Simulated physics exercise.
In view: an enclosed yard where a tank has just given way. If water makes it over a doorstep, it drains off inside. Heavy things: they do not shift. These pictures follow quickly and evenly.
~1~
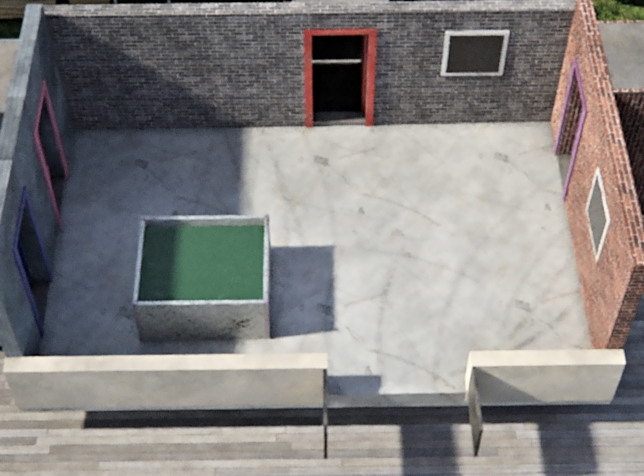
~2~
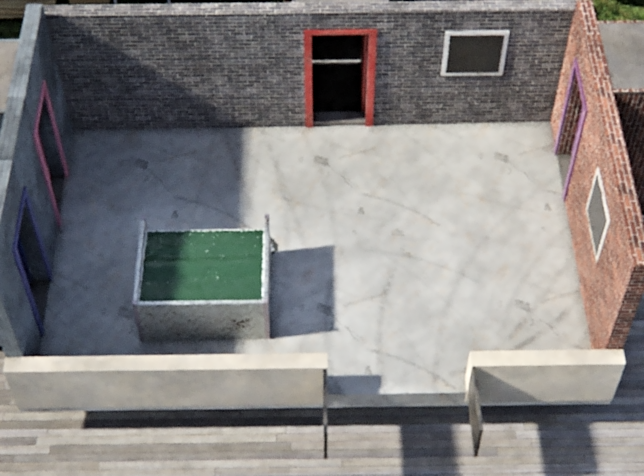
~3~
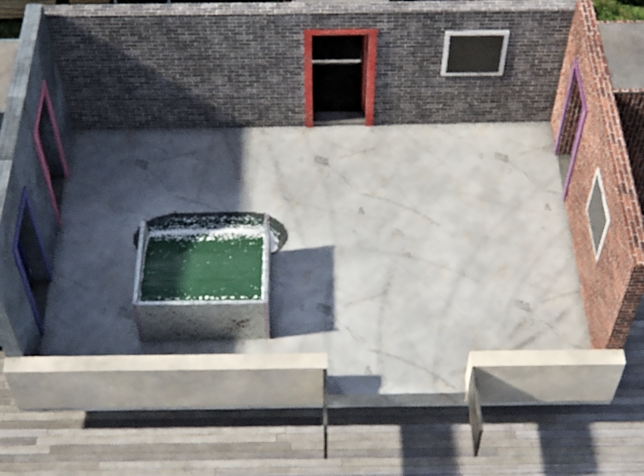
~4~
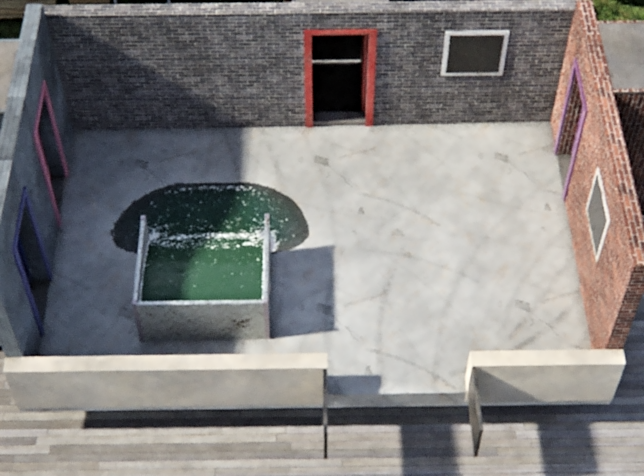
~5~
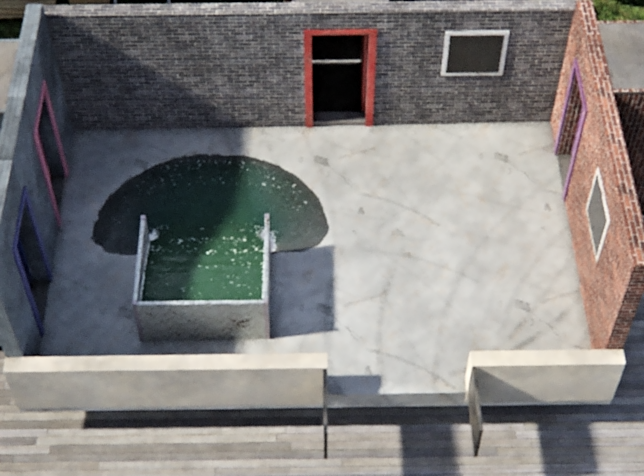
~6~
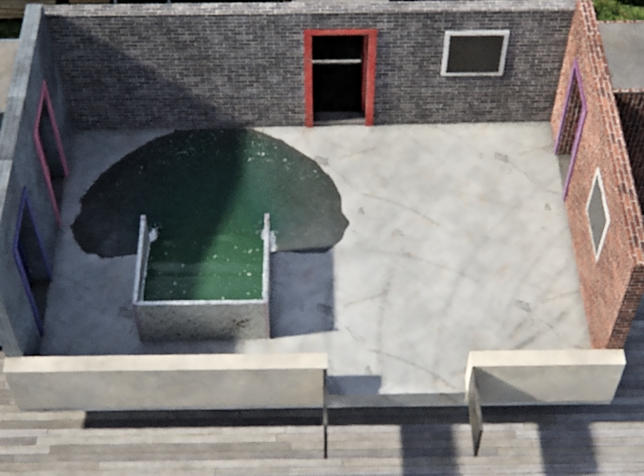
A tank in a walled yard opens at its far side and green water spreads outward.
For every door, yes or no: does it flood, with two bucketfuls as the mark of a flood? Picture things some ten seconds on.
Red door: Yes, purple door: Yes, pink door: Yes, blue door: Yes.
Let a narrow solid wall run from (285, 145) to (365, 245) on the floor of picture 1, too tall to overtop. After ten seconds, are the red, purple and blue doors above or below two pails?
Briefly, red remains below; purple ends up above; blue ends up above.
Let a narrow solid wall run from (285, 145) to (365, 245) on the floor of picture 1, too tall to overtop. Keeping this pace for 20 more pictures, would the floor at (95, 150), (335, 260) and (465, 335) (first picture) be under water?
Results in order: Swamped / swamped / bone-dry.
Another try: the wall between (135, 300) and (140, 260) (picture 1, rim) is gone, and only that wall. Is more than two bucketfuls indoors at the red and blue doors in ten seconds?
Red door: Falls short; blue door: Crosses the line.
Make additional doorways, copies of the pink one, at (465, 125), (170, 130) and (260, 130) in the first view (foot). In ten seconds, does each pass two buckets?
The three doors, in turn: Is short of it, is beyond it, is beyond it.
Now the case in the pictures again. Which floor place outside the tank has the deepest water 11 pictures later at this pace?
Deepest point: About (73, 138).
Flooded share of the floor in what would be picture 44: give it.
Estimate: Near 85 %.
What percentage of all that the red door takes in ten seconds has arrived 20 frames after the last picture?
By then roughly 100 percent of the ten-second total is in.
A moment on, water covers 30 % of the floor; the red door under two buckets in, the purple door not reached, the pink door wet at the sill, nothing in, the blue door not reached.
Next, water covers 35 % of the floor; the red door over two buckets in, the purple door not reached, the pink door under two buckets in, the blue door not reached.
Then, water covers 60 % of the floor; the red door over two buckets in, the purple door under two buckets in, the pink door over two buckets in, the blue door wet at the sill, nothing in.
Later, water covers 85 % of the floor; the red door over two buckets in, the purple door far over two buckets in, the pink door far over two buckets in, the blue door under two buckets in.
In the end, water covers 100 % of the floor; the red door over two buckets in, the purple door far over two buckets in, the pink door far over two buckets in, the blue door over two buckets in.
